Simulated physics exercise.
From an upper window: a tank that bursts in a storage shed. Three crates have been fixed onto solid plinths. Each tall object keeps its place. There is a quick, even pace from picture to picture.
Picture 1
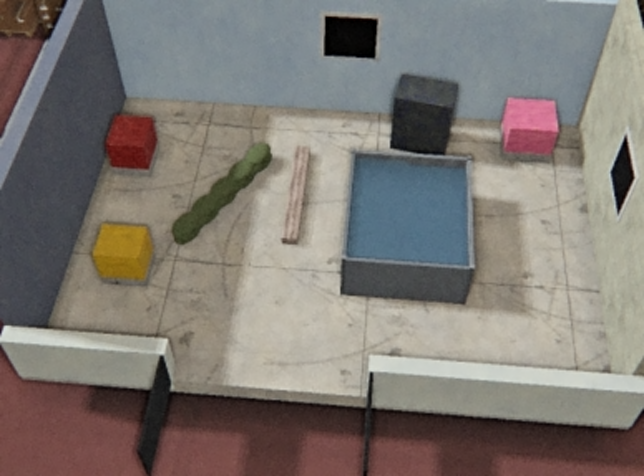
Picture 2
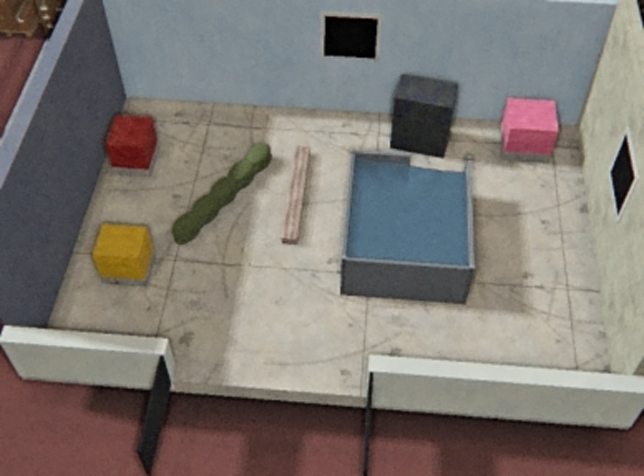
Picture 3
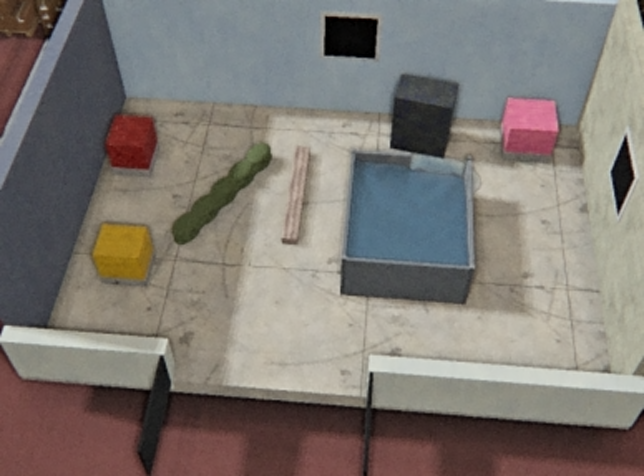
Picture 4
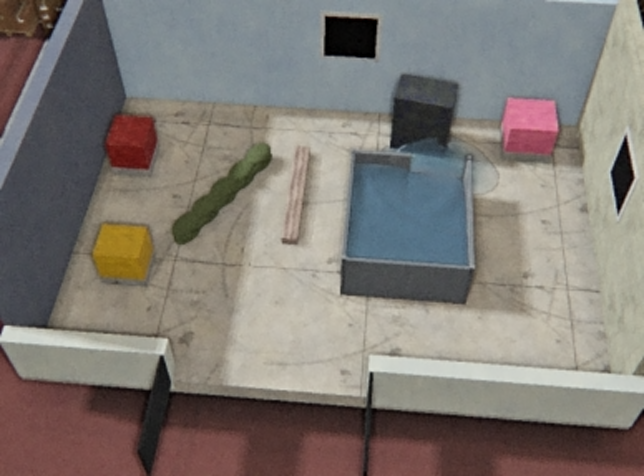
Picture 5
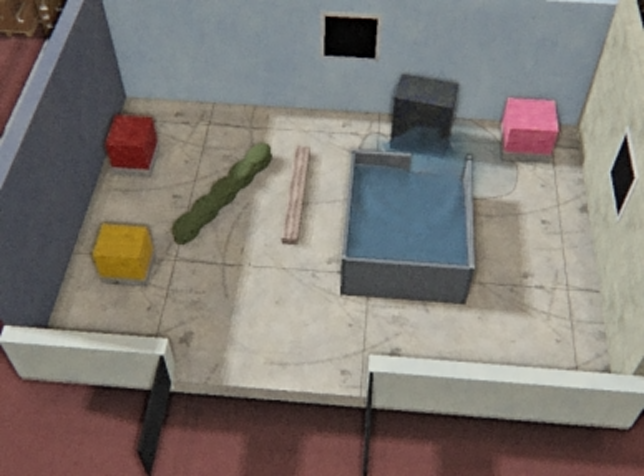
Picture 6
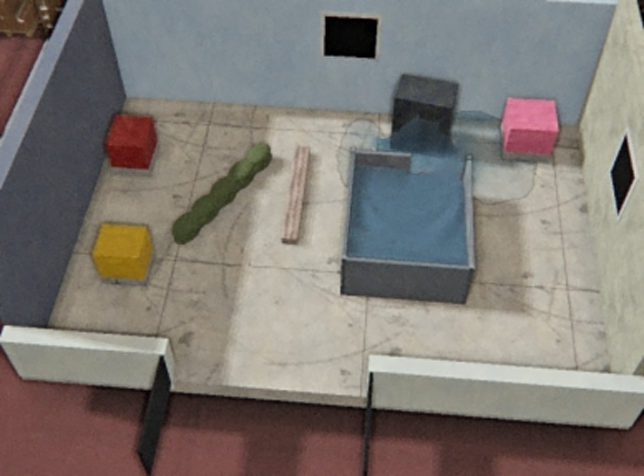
Water pouring from the far side of a grey tank, spreading across the shed floor around a dark block and toward a pink one.
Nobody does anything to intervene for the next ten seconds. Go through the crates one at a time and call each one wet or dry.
The red crate is wet. The yellow crate is dry. The pink crate is wet.
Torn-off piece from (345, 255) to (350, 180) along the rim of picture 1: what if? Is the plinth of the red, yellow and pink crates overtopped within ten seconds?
My guess is red goes wet, yellow goes wet, and pink remains untouched.
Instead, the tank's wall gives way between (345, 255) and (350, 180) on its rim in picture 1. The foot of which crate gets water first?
Answer: The crate marked yellow.
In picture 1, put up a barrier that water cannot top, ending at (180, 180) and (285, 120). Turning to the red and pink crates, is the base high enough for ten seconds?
Well, the red crate crate comes through dry, while the pink crate crate gets flooded.
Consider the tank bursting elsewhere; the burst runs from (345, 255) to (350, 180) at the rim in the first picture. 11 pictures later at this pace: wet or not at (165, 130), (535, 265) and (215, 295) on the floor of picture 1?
Those three come out moisture-free, moisture-free and soaked, one after another.
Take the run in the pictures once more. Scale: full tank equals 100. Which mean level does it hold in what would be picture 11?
That comes to about 68 per cent.
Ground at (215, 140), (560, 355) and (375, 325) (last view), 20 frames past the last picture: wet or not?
Going through them in order, I'd call them drenched, drenched and clear.
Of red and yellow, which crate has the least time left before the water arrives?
Answer: The crate marked red.
A moment on, water covers 20 % of the floor; the red crate not reached, the yellow crate not reached, the pink crate water round its plinth.
Next, water covers 30 % of the floor; the red crate not reached, the yellow crate not reached, the pink crate water round its plinth.
Then, water covers 55 % of the floor; the red crate water round its plinth, the yellow crate not reached, the pink crate water round its plinth.
Later, water covers 85 % of the floor; the red crate water round its plinth, the yellow crate water round its plinth, the pink crate water round its plinth.
In the end, water covers 95 % of the floor; the red crate was topped, the yellow crate stayed above the water, the pink crate was topped.
